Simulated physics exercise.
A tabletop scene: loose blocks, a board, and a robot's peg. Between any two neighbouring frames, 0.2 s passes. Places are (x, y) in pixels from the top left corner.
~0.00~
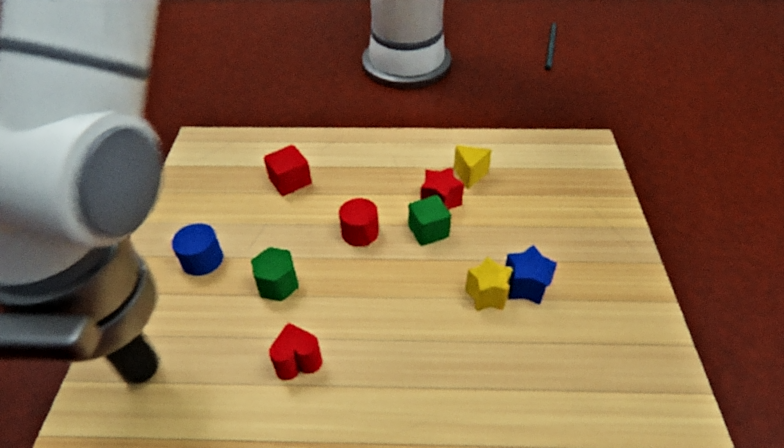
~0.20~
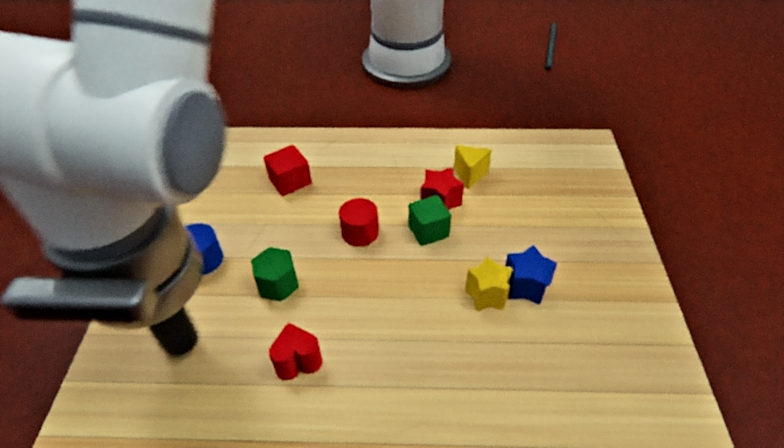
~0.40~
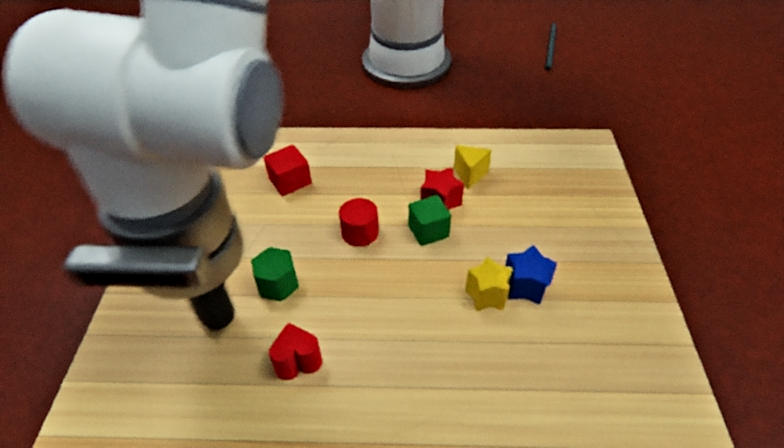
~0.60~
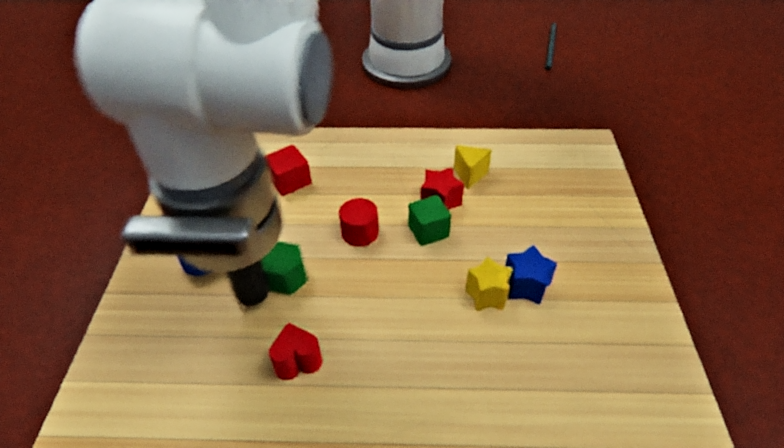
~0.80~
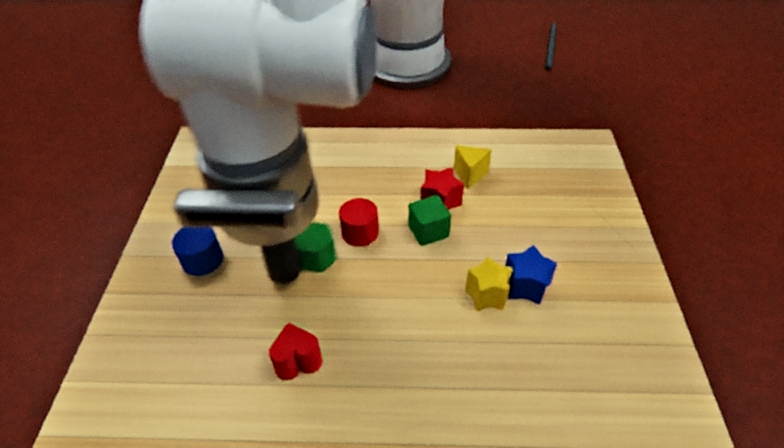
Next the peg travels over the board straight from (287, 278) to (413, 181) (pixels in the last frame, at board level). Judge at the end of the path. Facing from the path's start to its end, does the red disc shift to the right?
I believe so.
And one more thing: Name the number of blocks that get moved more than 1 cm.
I'd say three or more blocks get shifted by more than about 1 cm.
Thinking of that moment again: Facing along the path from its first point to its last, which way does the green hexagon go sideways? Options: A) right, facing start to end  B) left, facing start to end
My answer is option B.
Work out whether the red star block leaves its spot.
If the peg follows that path, the red star block ends up shifted.
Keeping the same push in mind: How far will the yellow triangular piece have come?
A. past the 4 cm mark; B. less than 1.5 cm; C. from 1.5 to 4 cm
It's B.
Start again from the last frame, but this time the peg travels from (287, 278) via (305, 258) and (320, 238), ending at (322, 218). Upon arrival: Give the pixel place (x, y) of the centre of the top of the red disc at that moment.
Its top middle is near (390, 197).
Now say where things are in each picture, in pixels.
The first picture shows tip of the peg at (141, 368), middles of tops, green hexagon at (272, 263), red disc at (358, 211), green square piece at (430, 209), red star block at (442, 180), yellow triangular piece at (473, 154).
The second picture shows peg at (181, 341), nothing pushed.
The third picture shows peg at (218, 316), nothing pushed.
The fourth picture shows peg at (253, 293), green hexagon at (281, 257).
The fifth picture shows peg at (285, 272), green hexagon at (313, 236), red disc at (358, 211), green square piece at (430, 209), red star block at (442, 180), yellow triangular piece at (473, 154).
On the path given first. One third of the way, peg at (333, 236); green hexagon at (348, 198), turned 40° anticlockwise; red disc at (386, 191).
Two thirds of the way, peg at (377, 204); green hexagon at (364, 167), turned 105° anticlockwise; red disc at (408, 181).
At the end, peg at (414, 174); green hexagon at (365, 164), turned 115° anticlockwise; red disc at (446, 163); green square piece unmoved; red star block at (469, 181), turned 40° clockwise; yellow triangular piece unmoved.
